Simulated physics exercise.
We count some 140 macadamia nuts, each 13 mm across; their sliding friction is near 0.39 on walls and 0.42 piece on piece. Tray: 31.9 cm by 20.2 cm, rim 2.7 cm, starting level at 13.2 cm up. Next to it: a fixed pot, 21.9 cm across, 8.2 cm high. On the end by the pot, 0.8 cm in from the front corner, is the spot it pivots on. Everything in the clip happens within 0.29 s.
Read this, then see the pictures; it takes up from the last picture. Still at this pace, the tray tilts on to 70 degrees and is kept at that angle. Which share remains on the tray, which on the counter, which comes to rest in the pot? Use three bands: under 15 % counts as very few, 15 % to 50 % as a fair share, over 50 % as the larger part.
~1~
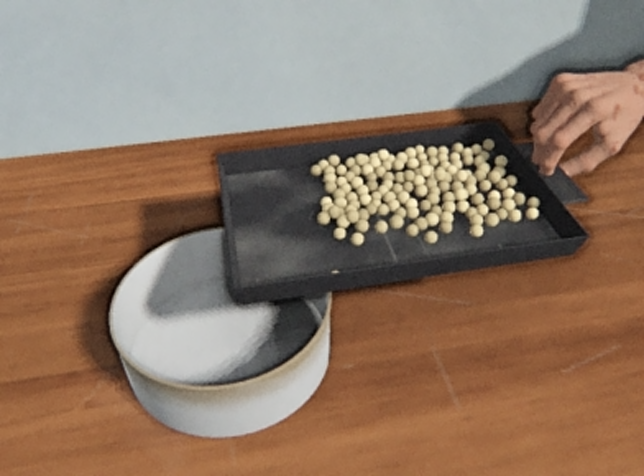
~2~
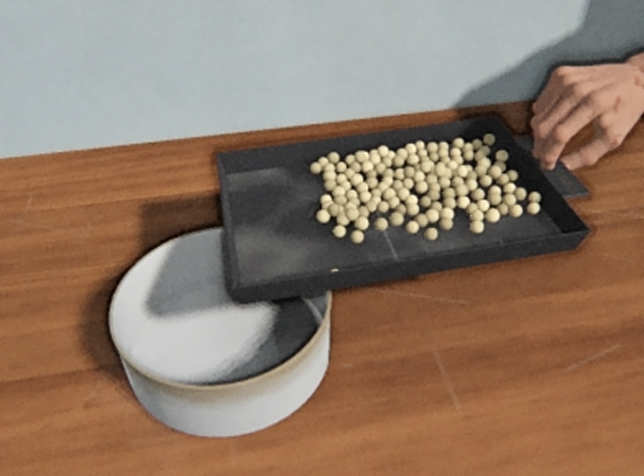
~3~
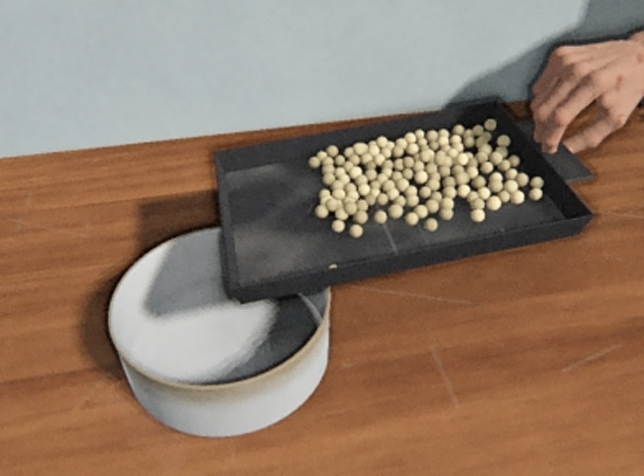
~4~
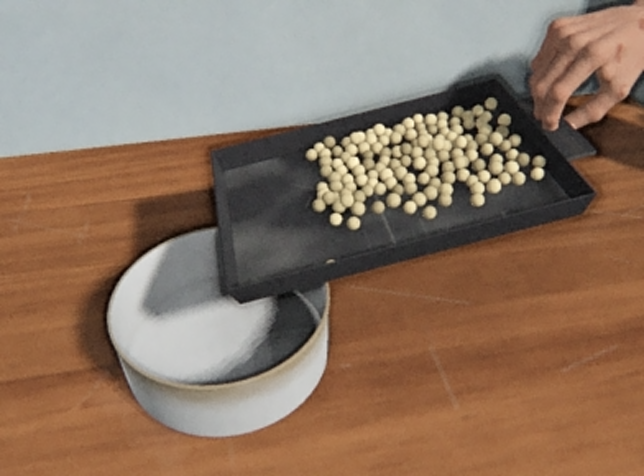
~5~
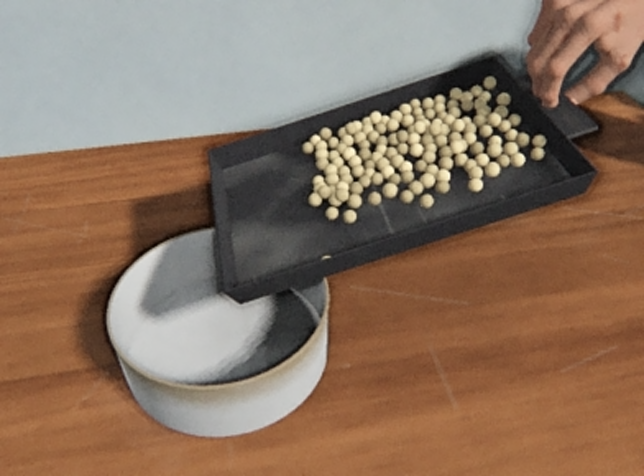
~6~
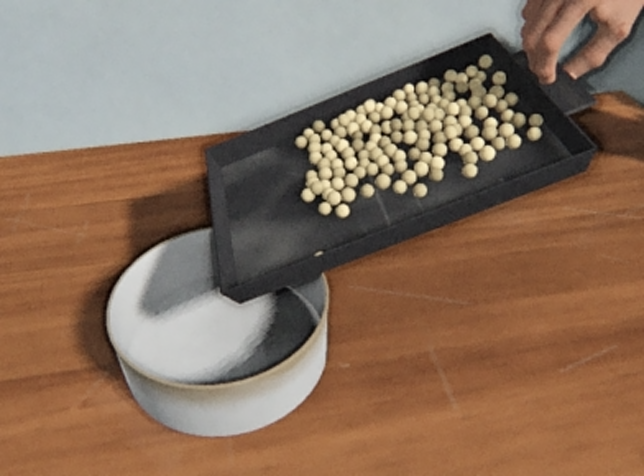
Left on the tray: The larger part; counter: Very few; pot: A fair share.
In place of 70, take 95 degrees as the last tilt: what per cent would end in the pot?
In that case some 90 per cent.
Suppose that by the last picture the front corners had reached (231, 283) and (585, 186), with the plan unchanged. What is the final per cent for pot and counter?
Pot 0, counter 0.
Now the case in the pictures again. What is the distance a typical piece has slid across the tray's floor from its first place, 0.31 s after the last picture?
About 13 cm.
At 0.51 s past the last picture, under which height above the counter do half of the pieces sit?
Some 16 cm above the counter.
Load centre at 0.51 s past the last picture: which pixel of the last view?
Near pixel (217, 221).
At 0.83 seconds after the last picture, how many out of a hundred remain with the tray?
About 70%.
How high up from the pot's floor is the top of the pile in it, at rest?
It stands at some 1.5 cm.
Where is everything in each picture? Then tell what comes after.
The first frame shows tray tilt 0 degrees, front corners at (239, 283) and (580, 233); middle of the pieces at (421, 191); pot at (222, 296).
The second frame shows tray tilt 1 degrees, front corners at (238, 282) and (582, 227); middle of the pieces at (421, 187).
The third frame shows tray tilt 5 degrees, front corners at (236, 283) and (584, 212), lowest corner left front; middle of the pieces at (421, 177).
The fourth frame shows tray tilt 9 degrees, front corners at (233, 284) and (587, 191), lowest corner left front; middle of the pieces at (419, 163).
The fifth frame shows tray tilt 14 degrees, front corners at (230, 285) and (587, 169), lowest corner left front; middle of the pieces at (416, 150).
The sixth frame shows tray tilt 19 degrees, front corners at (227, 286) and (586, 147), lowest corner left front; middle of the pieces at (410, 138); pot at (219, 295).
Then, 0.31 s after the last picture, tilt 44 degrees; the tray holds 100 %, the pot 0 %.
Then, 0.51 s after the last picture, tilt 61 degrees; the tray holds 85 %, the pot 0 %.
Then, 0.83 s after the last picture, tilt 70 degrees; the tray holds 70 %, the pot 25 %.
In the end, tray 70 %, counter 5 %, pot 25 %.
